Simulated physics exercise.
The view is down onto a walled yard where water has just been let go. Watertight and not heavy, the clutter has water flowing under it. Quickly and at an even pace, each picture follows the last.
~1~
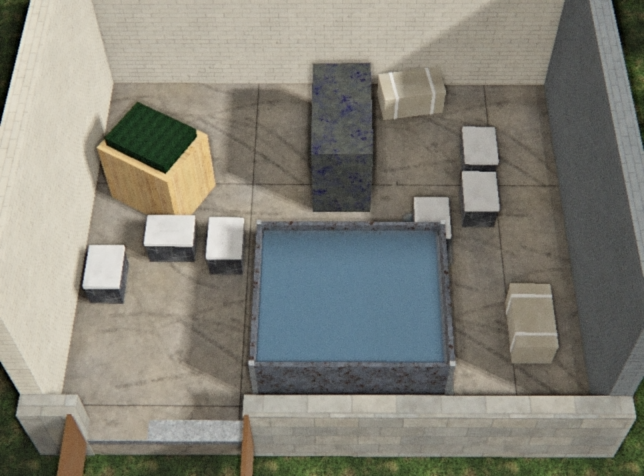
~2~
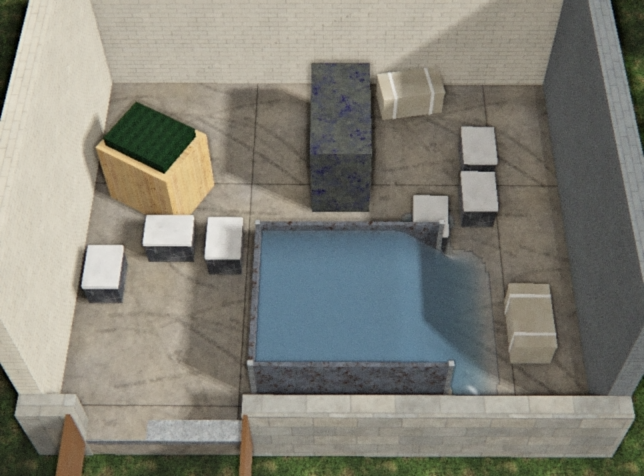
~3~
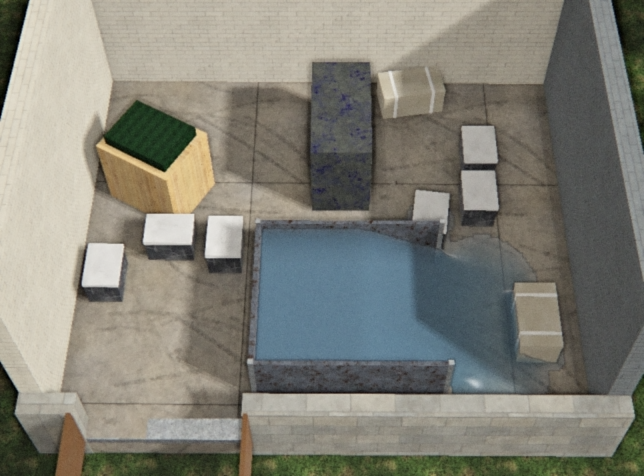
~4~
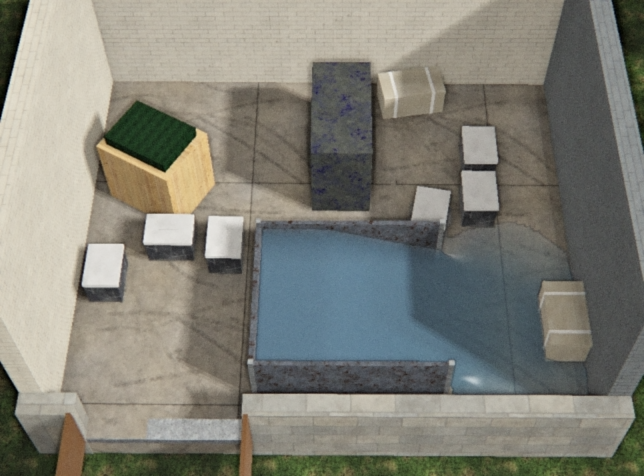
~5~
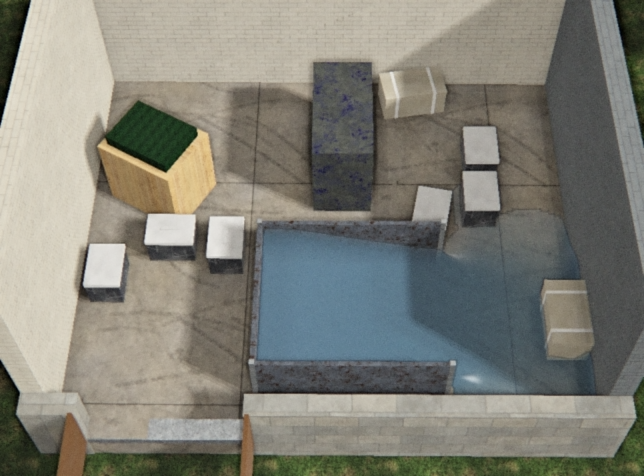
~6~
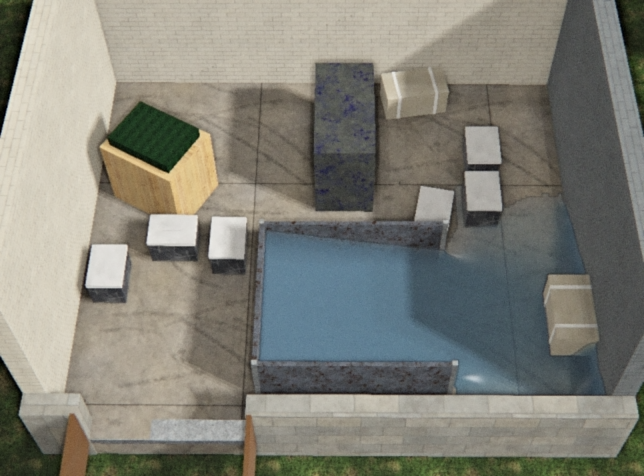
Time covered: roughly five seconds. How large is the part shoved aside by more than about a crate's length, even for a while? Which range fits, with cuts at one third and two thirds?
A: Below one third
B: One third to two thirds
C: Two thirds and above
One third to two thirds.
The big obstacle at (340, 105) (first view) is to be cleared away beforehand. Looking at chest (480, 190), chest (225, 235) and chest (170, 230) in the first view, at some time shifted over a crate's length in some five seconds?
One at a time: The first traveled far, the second remained nearby, the third remained nearby.
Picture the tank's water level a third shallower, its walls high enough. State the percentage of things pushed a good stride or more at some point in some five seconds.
About 40 %.
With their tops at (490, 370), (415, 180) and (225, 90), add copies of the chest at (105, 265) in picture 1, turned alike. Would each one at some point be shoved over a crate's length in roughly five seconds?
One by one: Knocked well away; hardly budges; knocked well away.
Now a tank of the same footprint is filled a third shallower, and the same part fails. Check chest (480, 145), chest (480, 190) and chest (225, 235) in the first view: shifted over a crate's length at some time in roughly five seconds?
Order as given: Displaced that much; displaced that much; not past it.
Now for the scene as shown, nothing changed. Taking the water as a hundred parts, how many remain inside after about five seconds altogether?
It comes to about 98 parts in a hundred.
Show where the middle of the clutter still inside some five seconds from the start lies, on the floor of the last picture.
Mean position: About (336, 211).
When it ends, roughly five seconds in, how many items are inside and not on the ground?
5.
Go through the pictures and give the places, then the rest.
In the first picture, a trunk at (533, 315), on the bottom; a chest at (432, 216) rests on the ground; 0 of 8 have shifted.
In the second picture, a trunk at (532, 315), on the bottom; a chest at (431, 215) rests on the ground, close to its start; 0 of 8 have shifted.
In the third picture, a trunk at (539, 314), on the bottom, close to its start; a chest at (431, 210) rests on the ground, close to its start; 2 of 8 have shifted.
In the fourth picture, a trunk at (567, 312), on the bottom, a stride from its start; a chest at (431, 207), on the bottom, close to its start; 2 of 8 have shifted.
In the fifth picture, a trunk at (569, 311) floats, a stride from its start; a chest at (432, 207) rests on the ground, close to its start; 2 of 8 have shifted.
In the sixth picture, a trunk at (574, 306) floats, a stride from its start; a chest at (434, 207) rests on the ground, close to its start; 2 of 8 have shifted.
A moment on, 0 of 8 are well off their spots; 1 afloat.
Next, 1 of 8 are well off their spots; 1 afloat.
Later, 4 of 8 are well off their spots; 4 afloat.
In the end, 4 of 8 are well off their spots, and 4 have been at some point; 5 afloat.
